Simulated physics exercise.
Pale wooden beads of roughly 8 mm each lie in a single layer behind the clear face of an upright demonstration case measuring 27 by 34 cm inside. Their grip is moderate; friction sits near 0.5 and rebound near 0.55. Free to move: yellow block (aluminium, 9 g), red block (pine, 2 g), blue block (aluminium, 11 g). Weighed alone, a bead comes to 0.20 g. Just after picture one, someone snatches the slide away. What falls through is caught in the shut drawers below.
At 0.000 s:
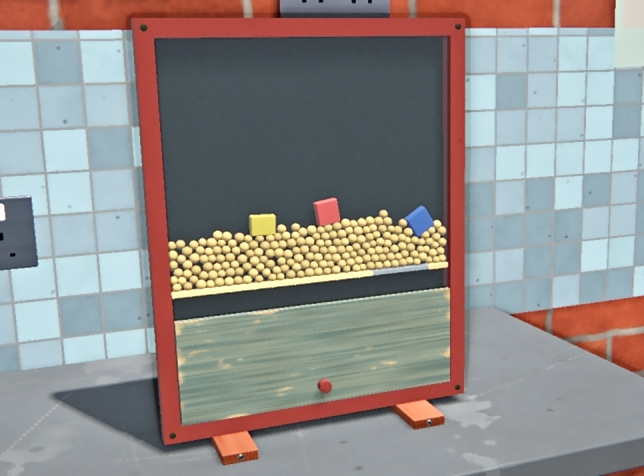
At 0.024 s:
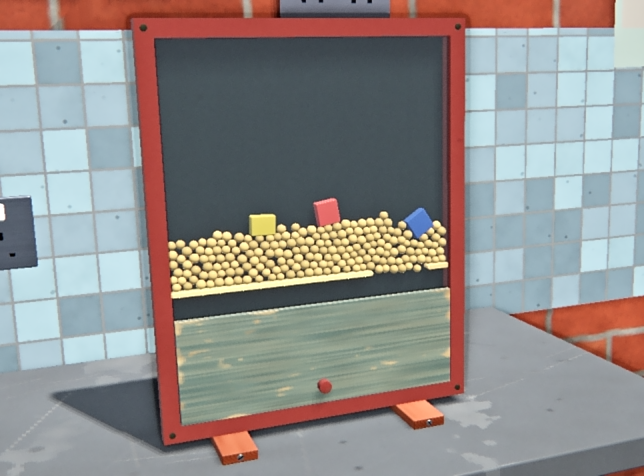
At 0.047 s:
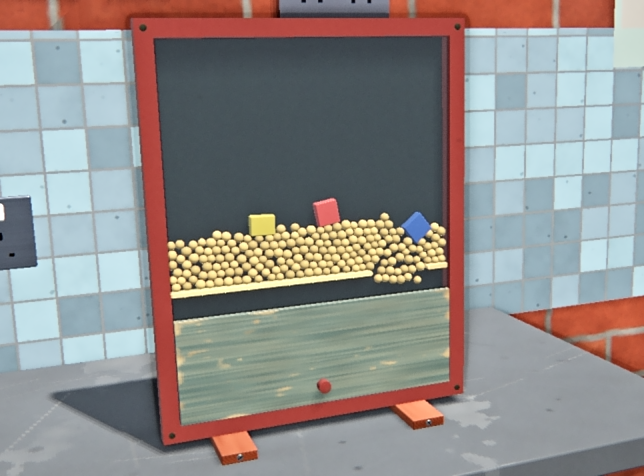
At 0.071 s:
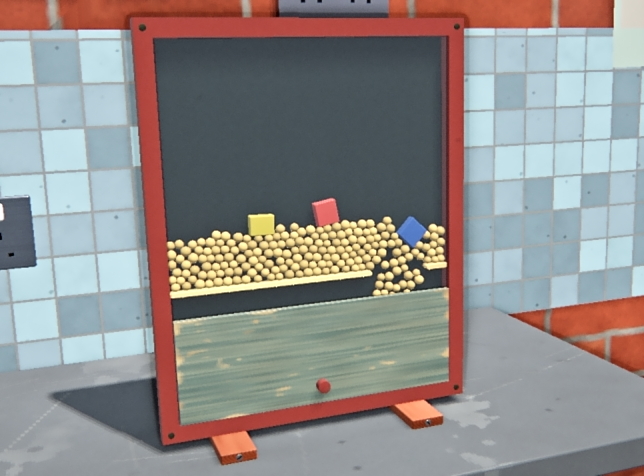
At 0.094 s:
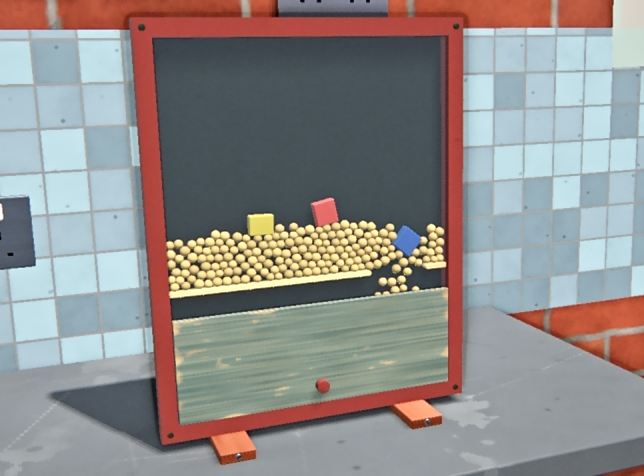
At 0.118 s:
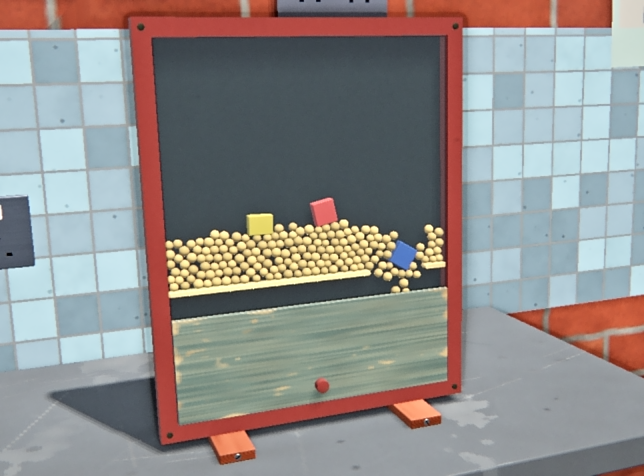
On a grey countertop against a blue-tiled wall, an upright red-framed case holds pale beads with yellow, red and blue blocks on top. A slide at the lower right disappears, and beads drop through the gap. The blue block sinks leftward into the hollow, turning, while the red block barely tilts.
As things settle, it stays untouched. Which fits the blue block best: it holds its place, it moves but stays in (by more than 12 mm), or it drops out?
Falls free.
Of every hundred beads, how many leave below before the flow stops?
55 per cent, roughly.
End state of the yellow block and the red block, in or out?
Yellow block stays in, red block out.
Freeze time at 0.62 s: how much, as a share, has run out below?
Around 40 in a hundred at that time.
After 0.27 s, 30 % are out; yellow block moved 0.0 cm; red block moved 0.2 cm tilted 8°; blue block below the floor.
After 0.62 s, 40 % are out; yellow block moved 0.8 cm; red block below the floor; blue block below the floor.
After 1.32 s, 50 % are out; yellow block moved 5.3 cm tilted 15°; red block below the floor; blue block below the floor.
All still by 2.0 s, 55 % are out; yellow block moved 5.3 cm; red block below the floor; blue block below the floor.
